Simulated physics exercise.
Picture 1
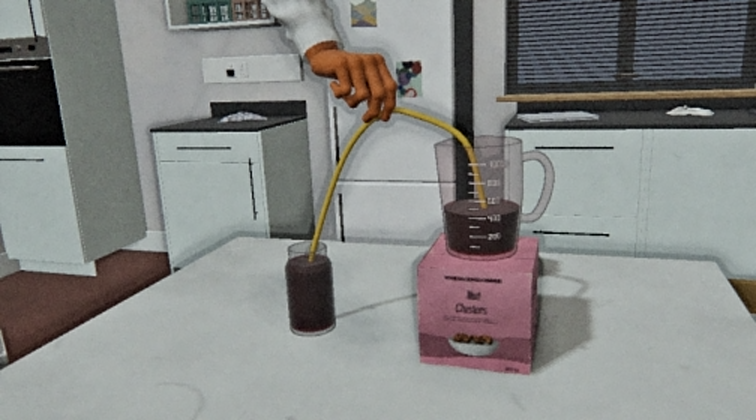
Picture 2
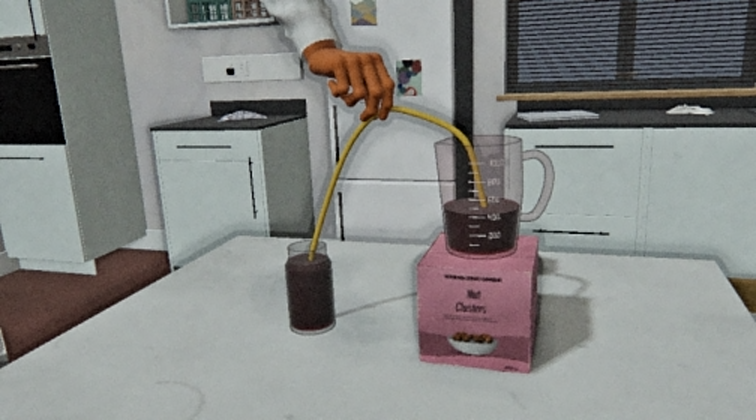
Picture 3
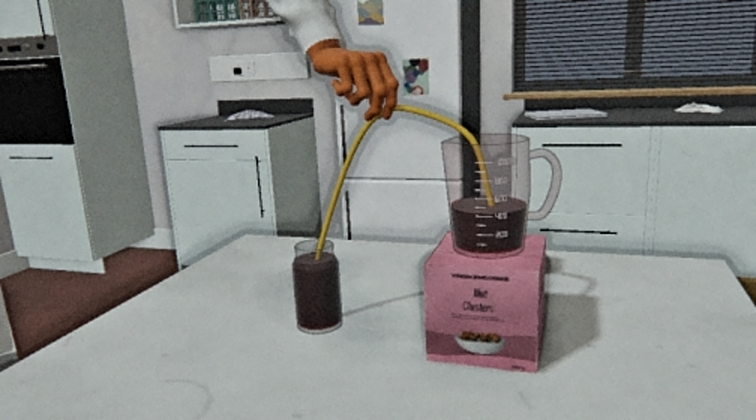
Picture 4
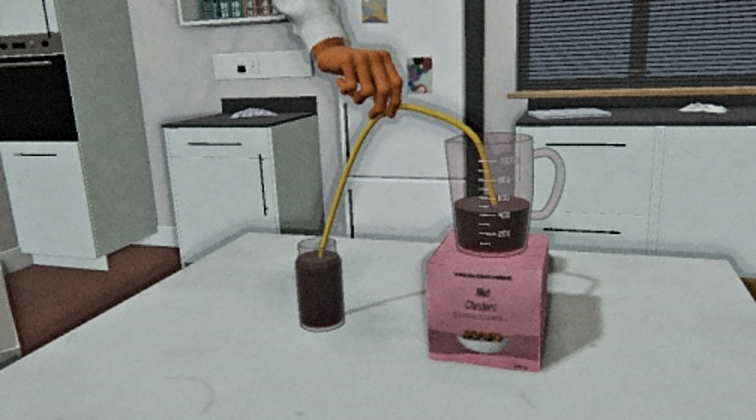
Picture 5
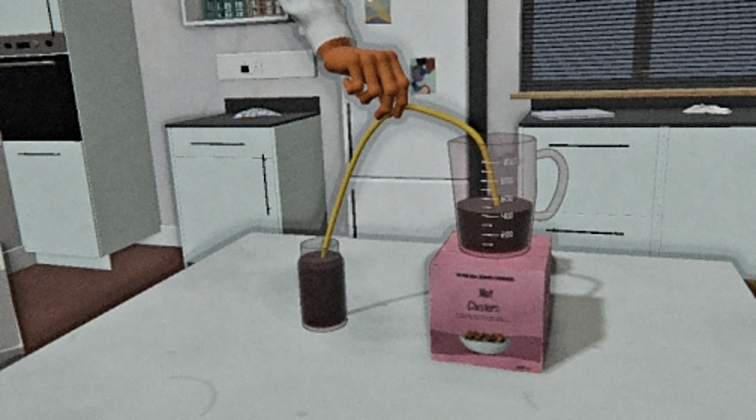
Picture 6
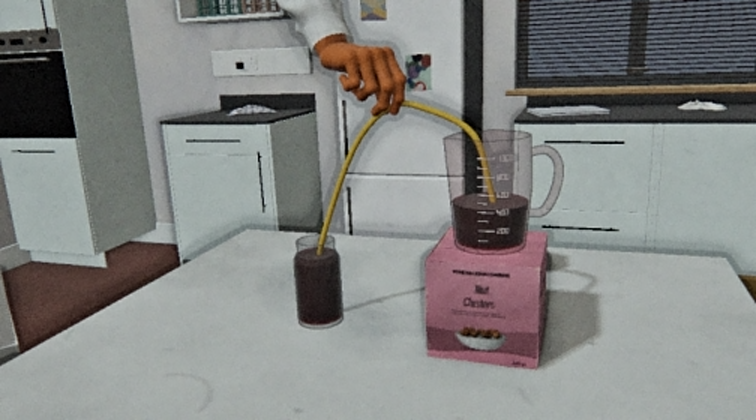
A hand keeps pinching a yellow hose between a jar and a jug, barely moving.
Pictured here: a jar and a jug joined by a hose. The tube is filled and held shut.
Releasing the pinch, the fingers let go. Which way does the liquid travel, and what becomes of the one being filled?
Grape juice goes: To the left; receiving: Spills over.
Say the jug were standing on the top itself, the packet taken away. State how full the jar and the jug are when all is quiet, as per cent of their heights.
Taking them in the order asked, 55 and 45 percent.
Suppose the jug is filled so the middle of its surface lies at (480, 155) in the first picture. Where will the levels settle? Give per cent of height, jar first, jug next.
Roughly 100 % and 10 %.
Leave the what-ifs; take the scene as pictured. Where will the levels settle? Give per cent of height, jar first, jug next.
Final levels: First 100 %, second 10 %.
Next, the jar is full to the brim; the jug is about a quarter full; the lower one has run over.
After that, the jar is full to the brim; the jug is nearly empty; the lower one has run over.
Finally, the jar is full to the brim; the jug is nearly empty; the lower one has run over.
